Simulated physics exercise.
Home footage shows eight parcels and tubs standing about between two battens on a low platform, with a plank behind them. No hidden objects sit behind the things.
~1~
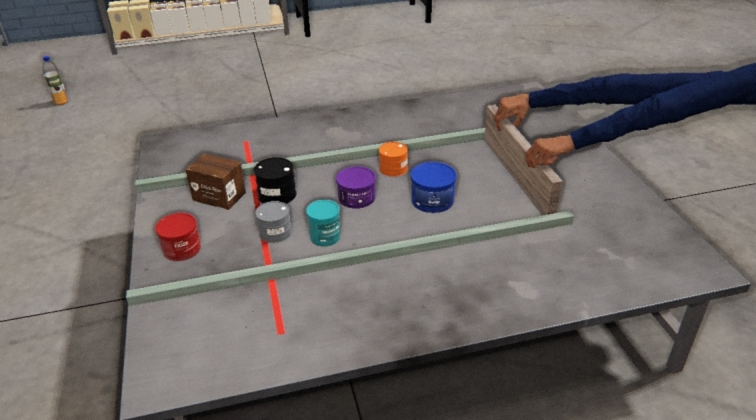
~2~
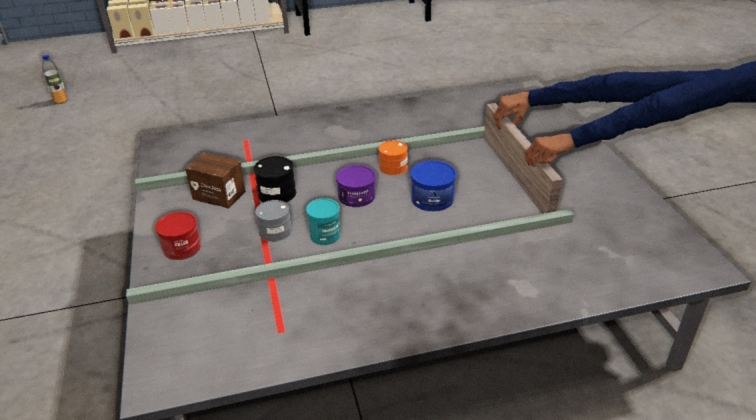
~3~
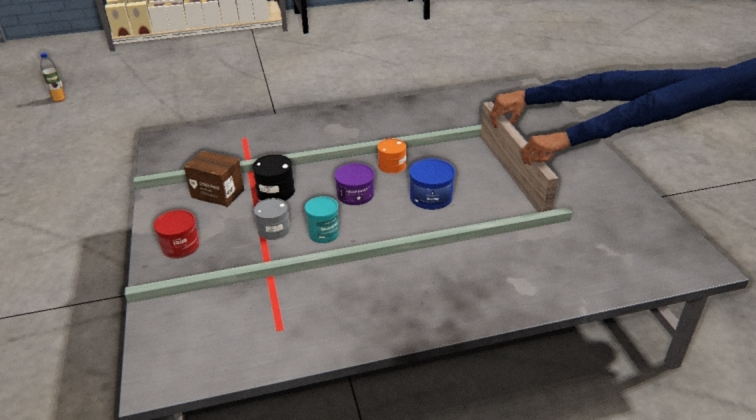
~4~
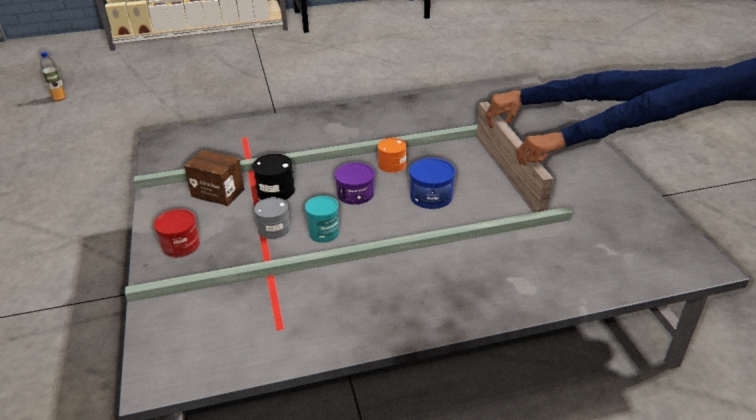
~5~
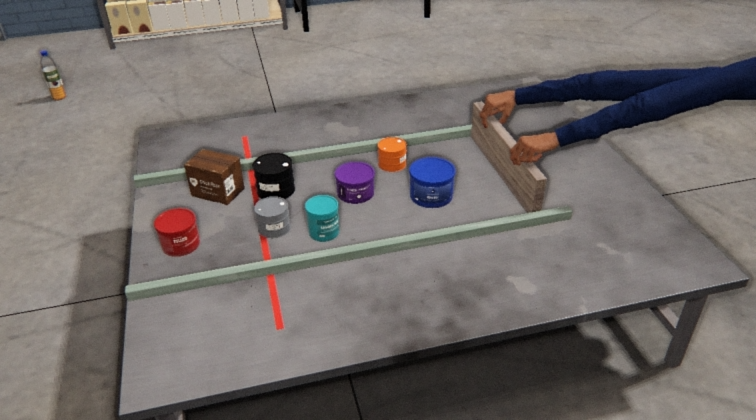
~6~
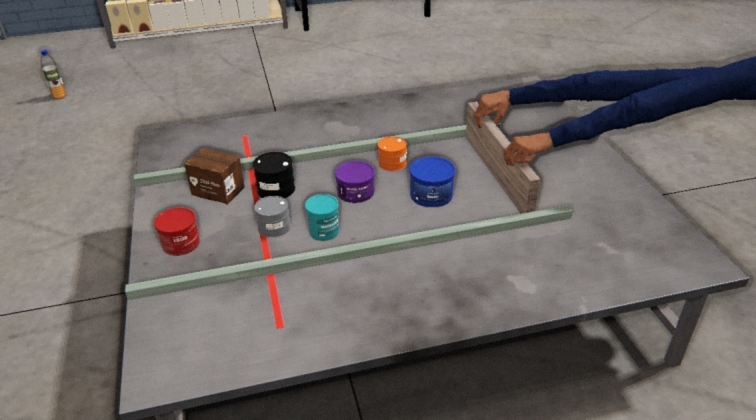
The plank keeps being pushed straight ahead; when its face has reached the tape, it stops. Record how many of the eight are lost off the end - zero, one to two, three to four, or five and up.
Lost off the end: Zero.
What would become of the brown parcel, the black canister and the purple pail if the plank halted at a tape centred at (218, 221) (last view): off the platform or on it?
The brown parcel is gone; the black canister keeps its place; and the purple pail keeps its place.
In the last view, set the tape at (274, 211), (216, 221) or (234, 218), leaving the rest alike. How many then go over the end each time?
Going through each try, you'd get 0, 1 and 0.
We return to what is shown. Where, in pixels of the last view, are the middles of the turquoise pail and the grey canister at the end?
Listed in order, first is (247, 237) and the other is (203, 236).
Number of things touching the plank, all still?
My count gives 4.
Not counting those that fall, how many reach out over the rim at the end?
Overhanging: 0.
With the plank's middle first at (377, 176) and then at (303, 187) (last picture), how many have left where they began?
The number moved is 3 and then 7.
Soon after, none off yet; red pail at rest near (178, 232); brown parcel at rest near (215, 176); grey canister at rest near (273, 217).
Then, none off yet; red pail at rest near (178, 232); brown parcel moved a little near (202, 176); grey canister moved about its own width near (249, 222).
At rest, the number that fall off is zero.
